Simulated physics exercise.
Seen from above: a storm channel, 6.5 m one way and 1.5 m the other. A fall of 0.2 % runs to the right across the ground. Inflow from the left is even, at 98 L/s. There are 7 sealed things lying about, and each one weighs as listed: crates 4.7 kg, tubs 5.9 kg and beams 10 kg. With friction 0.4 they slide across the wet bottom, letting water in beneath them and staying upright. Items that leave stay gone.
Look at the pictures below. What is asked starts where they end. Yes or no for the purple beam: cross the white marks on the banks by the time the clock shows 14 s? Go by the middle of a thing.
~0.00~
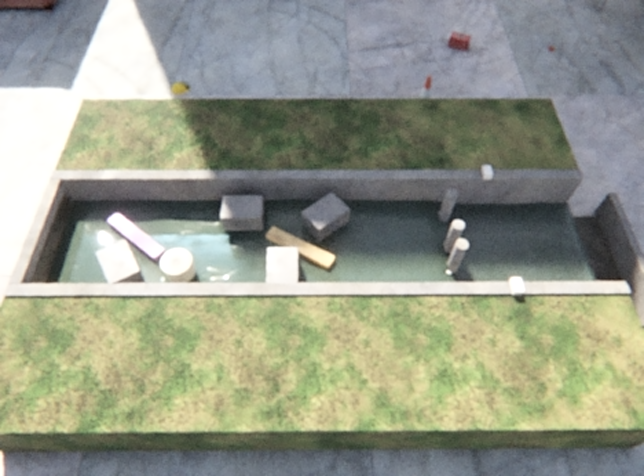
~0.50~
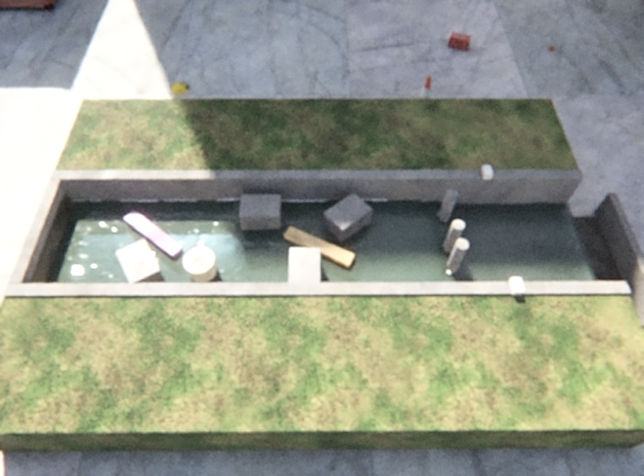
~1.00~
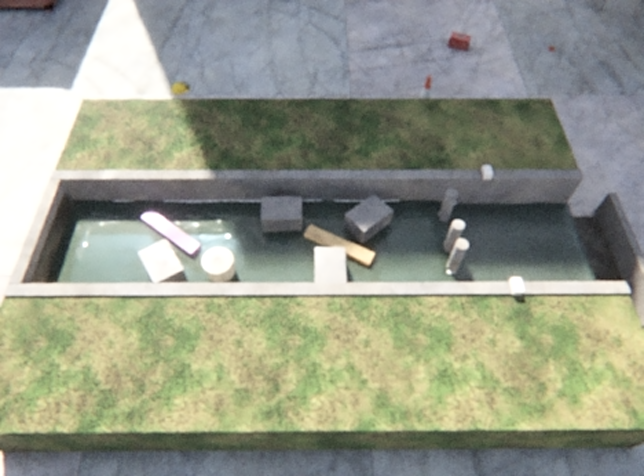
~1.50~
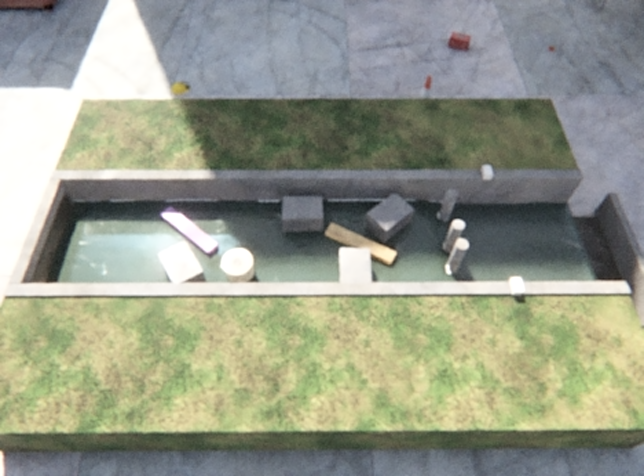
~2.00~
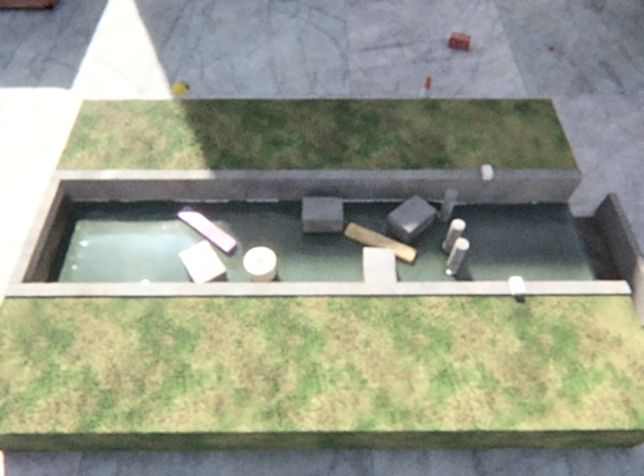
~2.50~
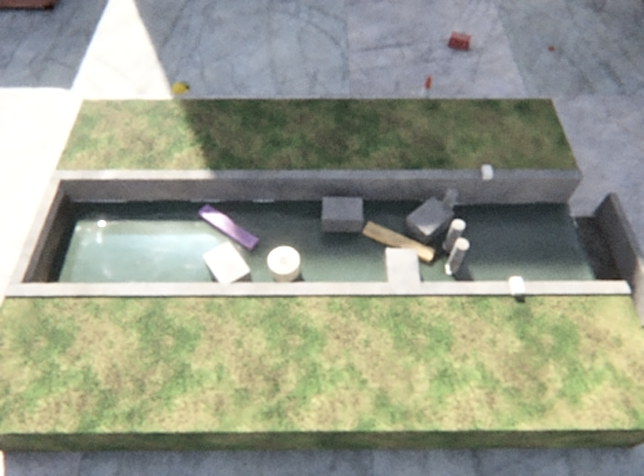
As for the purple beam, it comes up short.
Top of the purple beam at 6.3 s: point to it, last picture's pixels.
By then the top sits at about (349, 221).
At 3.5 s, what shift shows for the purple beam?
It has shifted about 150 cm.
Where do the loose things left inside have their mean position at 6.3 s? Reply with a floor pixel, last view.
I'd say about (391, 255) in the last view.
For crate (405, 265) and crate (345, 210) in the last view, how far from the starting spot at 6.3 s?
First: 150 cm. Second: 150 cm.
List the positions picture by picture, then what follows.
The first frame shows the purple beam at (135, 235) floats; about 1110 L in view; 0 of 7 have shifted.
The second frame shows the purple beam at (153, 232) floats, 21 cm from its start; about 1110 L in view; 7 of 7 have shifted.
The third frame shows the purple beam at (170, 231), afloat, 43 cm from its start; about 1110 L in view; 7 of 7 have shifted.
The fourth frame shows the purple beam at (189, 229) floats, 66 cm from its start; 13 cm deep round most things; 7 of 7 have shifted.
The fifth frame shows the purple beam at (207, 228) floats, 88 cm from its start; 13 cm deep round most things; 7 of 7 have shifted.
The sixth frame shows the purple beam at (228, 225), afloat, 115 cm from its start; 13 cm deep round most things; 7 of 7 have shifted.
After 3.5 s the purple beam is near (268, 222), 1.7 m from its start, afloat; 0 of 7 are over the mark; 7 afloat.
After 6.3 s the purple beam is near (349, 221), 2.7 m from its start, afloat; 0 of 7 are over the mark; 7 afloat.
After 10.0 s the purple beam is near (357, 224), 2.8 m from its start, afloat; 0 of 7 are over the mark; 7 afloat.
After 14.0 s the purple beam is near (357, 223), 2.8 m from its start, afloat; 0 of 7 are over the mark; 7 afloat.
